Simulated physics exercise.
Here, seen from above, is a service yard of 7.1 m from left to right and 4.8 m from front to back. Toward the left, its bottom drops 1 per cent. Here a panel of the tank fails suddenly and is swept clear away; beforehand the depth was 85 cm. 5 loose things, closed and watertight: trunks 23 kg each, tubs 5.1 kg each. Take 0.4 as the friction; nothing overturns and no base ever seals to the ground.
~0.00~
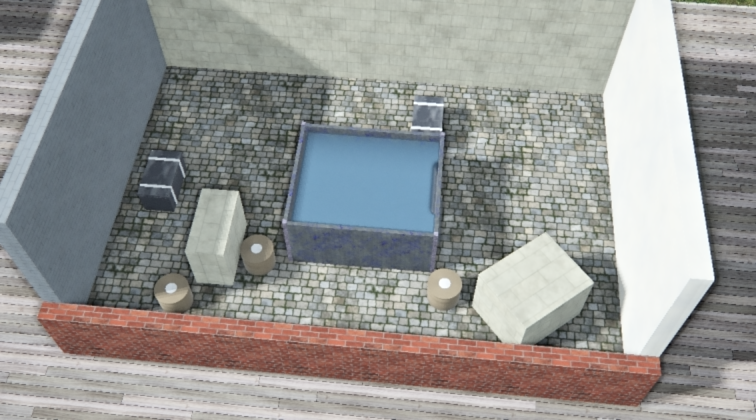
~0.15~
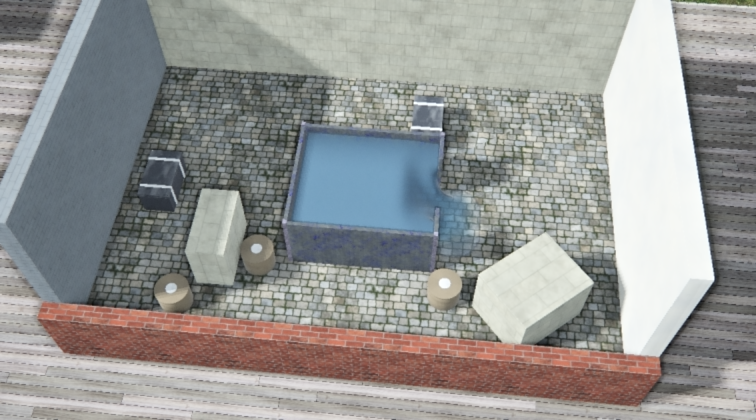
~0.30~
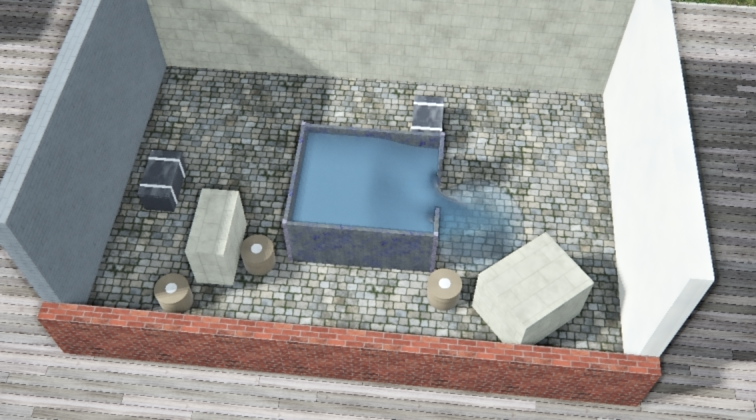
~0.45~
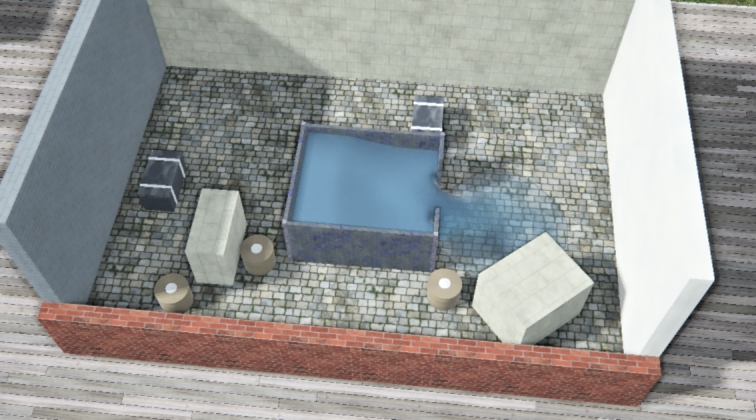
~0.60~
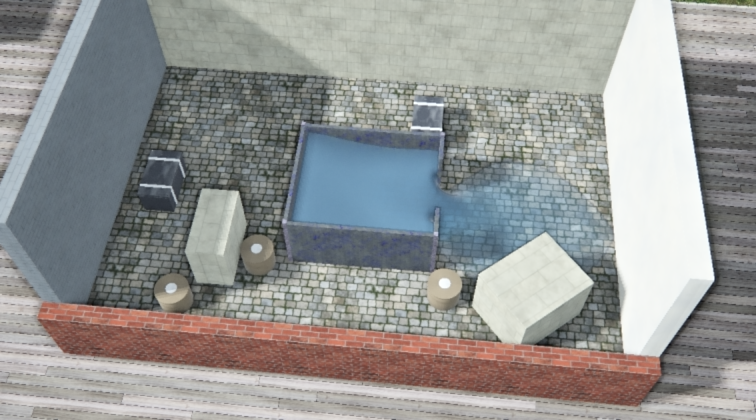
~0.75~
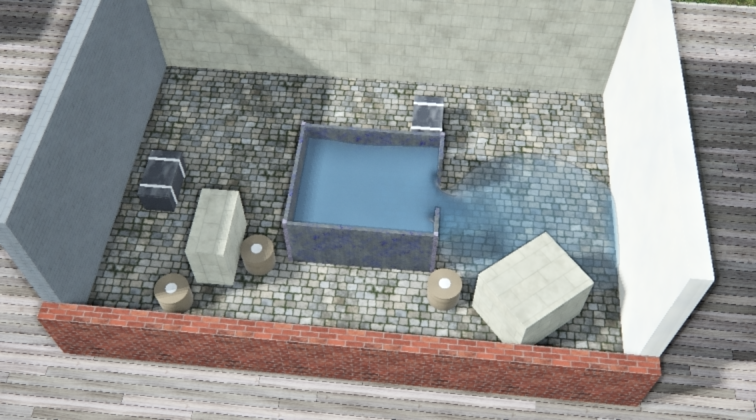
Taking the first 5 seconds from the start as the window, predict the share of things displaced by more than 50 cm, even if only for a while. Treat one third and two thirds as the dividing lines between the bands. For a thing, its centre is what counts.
My guess is the middle band, from a third up to two thirds.
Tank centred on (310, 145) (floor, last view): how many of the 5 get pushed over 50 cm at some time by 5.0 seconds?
That gives 2 of them.
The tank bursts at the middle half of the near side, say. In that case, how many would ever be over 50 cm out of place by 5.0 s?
Count: 4.
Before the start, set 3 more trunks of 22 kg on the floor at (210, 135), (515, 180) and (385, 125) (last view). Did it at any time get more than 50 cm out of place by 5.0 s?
In the order asked: Below the mark; above the mark; above the mark.
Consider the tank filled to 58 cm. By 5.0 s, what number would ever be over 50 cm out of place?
Then 1 of them.
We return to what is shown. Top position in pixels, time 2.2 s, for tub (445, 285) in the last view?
About (371, 280), give or take.
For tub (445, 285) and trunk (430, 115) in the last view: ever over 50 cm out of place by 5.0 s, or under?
First farther, second farther.
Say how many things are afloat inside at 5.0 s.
Count: 1.
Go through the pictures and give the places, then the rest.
A trunk at (160, 173), on the bottom; a tub at (445, 284) rests on the ground; 2.9 m2 under water; 0 of 5 have shifted, in the first frame.
A trunk at (160, 173), on the bottom; a tub at (445, 284) rests on the ground; 3.5 m2 under water; 0 of 5 have shifted, in the second frame.
A trunk at (160, 173) rests on the ground; a tub at (445, 284) rests on the ground; 4.4 m2 under water; 0 of 5 have shifted, in the third frame.
A trunk at (160, 173) rests on the ground; a tub at (445, 284) rests on the ground; 5.5 m2 under water; 0 of 5 have shifted, in the fourth frame.
A trunk at (160, 173), on the bottom; a tub at (445, 284), on the bottom; water covers 6.7 m2; 0 of 5 have shifted, in the fifth frame.
A trunk at (160, 173), on the bottom; a tub at (445, 284) rests on the ground; 7.7 m2 under water; 0 of 5 have shifted, in the sixth frame.
After 1.1 s 0 of 5 are over 50 cm from their spots; 0 afloat.
After 2.2 s 1 of 5 are over 50 cm from their spots; 0 afloat.
After 3.5 s 1 of 5 are over 50 cm from their spots; 0 afloat.
After 5.0 s 3 of 5 are over 50 cm from their spots, and 3 have been at some point; 1 afloat.
